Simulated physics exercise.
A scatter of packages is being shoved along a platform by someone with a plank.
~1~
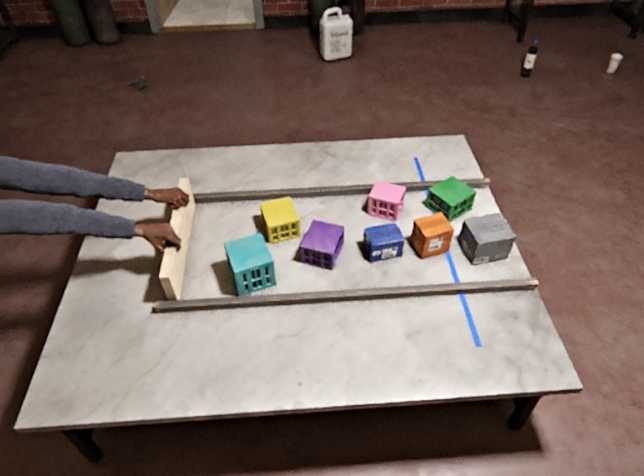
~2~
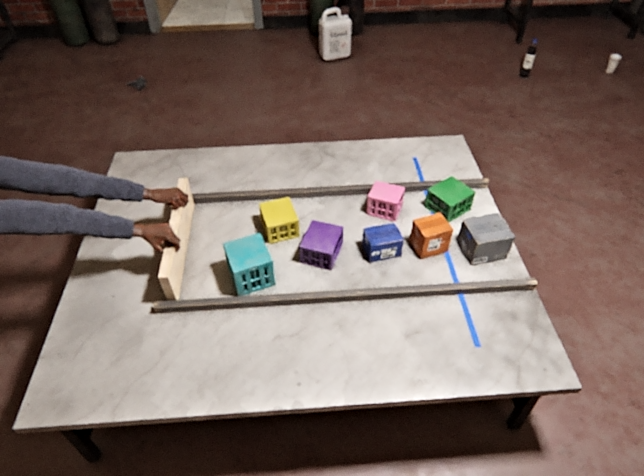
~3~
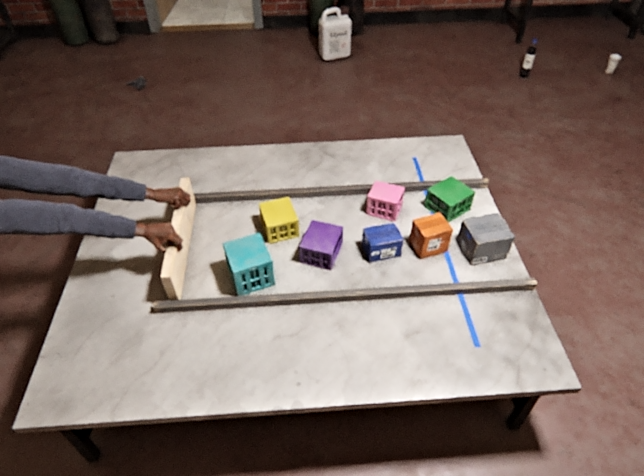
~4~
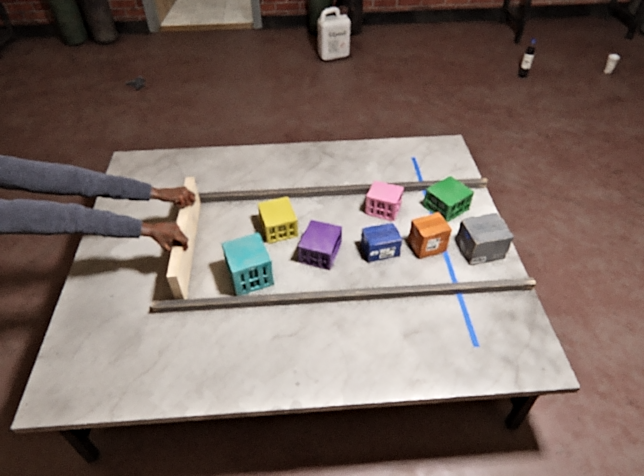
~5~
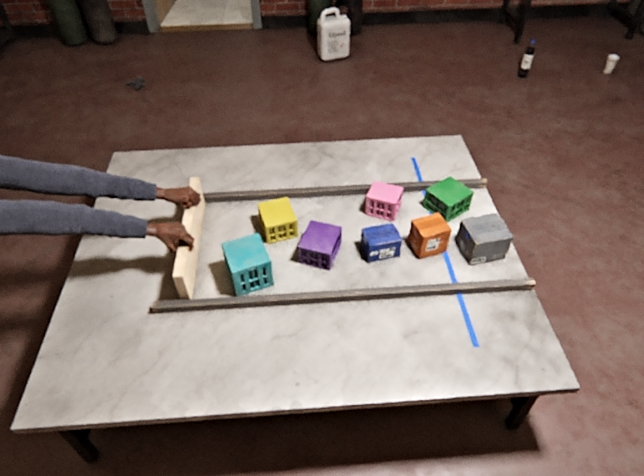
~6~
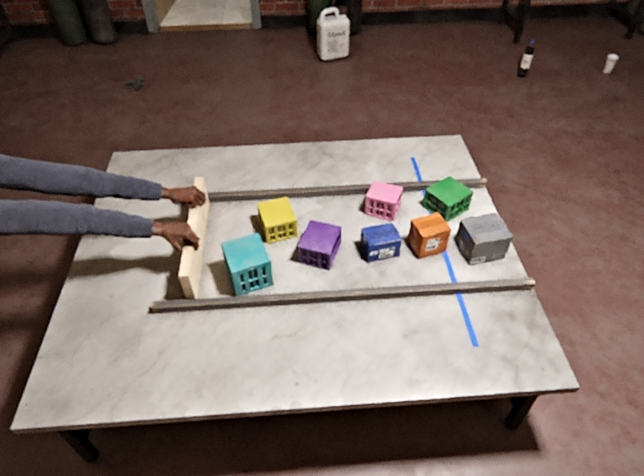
Two hands slowly sliding a wooden plank rightward along a marble-patterned table toward scattered colourful crates and parcels, which stay still.
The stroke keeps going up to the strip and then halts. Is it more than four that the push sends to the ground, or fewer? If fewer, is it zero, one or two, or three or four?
So the tally of ones that come down is three, perhaps four, really.
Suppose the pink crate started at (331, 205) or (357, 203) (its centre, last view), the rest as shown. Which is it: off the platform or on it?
Well, in both cases in turn, the pink crate stays where it is and then stays where it is.
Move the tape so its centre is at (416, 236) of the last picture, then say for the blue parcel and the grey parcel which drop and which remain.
Per object: Blue parcel stays; grey parcel goes.
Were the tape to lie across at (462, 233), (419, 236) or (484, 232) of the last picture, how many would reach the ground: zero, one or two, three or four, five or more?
The falls would be five or more; just one or two; more than four.
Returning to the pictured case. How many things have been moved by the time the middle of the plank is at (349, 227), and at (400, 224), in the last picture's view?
Tally at point one: 7; at point two: 8.
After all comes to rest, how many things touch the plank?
2 in contact.
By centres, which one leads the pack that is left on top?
The purple crate.
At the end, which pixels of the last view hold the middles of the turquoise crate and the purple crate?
Same order as the question: First (471, 254), second (493, 231).
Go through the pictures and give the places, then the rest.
Grey parcel (486, 239); green crate (450, 199); orange parcel (432, 236); plank (179, 236); tape (442, 235), in the first frame.
Green crate (450, 199); yellow crate (279, 220), in the second frame.
Orange parcel (430, 236); plank (180, 236), in the third frame.
Grey parcel (483, 238); turquoise crate (248, 264), in the fourth frame.
Green crate (448, 199); blue parcel (381, 243), in the fifth frame.
Grey parcel (483, 238); green crate (447, 199); orange parcel (429, 236); plank (196, 235); tape (439, 235), in the sixth frame.
A little later, none off yet; grey parcel at rest near (483, 238); green crate at rest near (447, 199); orange parcel at rest near (429, 236).
Next, none off yet; grey parcel shifted a little near (493, 238); green crate at rest near (447, 199); orange parcel shifted about its own width near (455, 234).
Later still, one off so far; grey parcel dropping near (516, 272); green crate shifted a little near (465, 196); orange parcel shifted well along near (514, 230).
When it is over, the number that fall off is three or four; down, blue parcel, orange parcel, green crate and grey parcel.
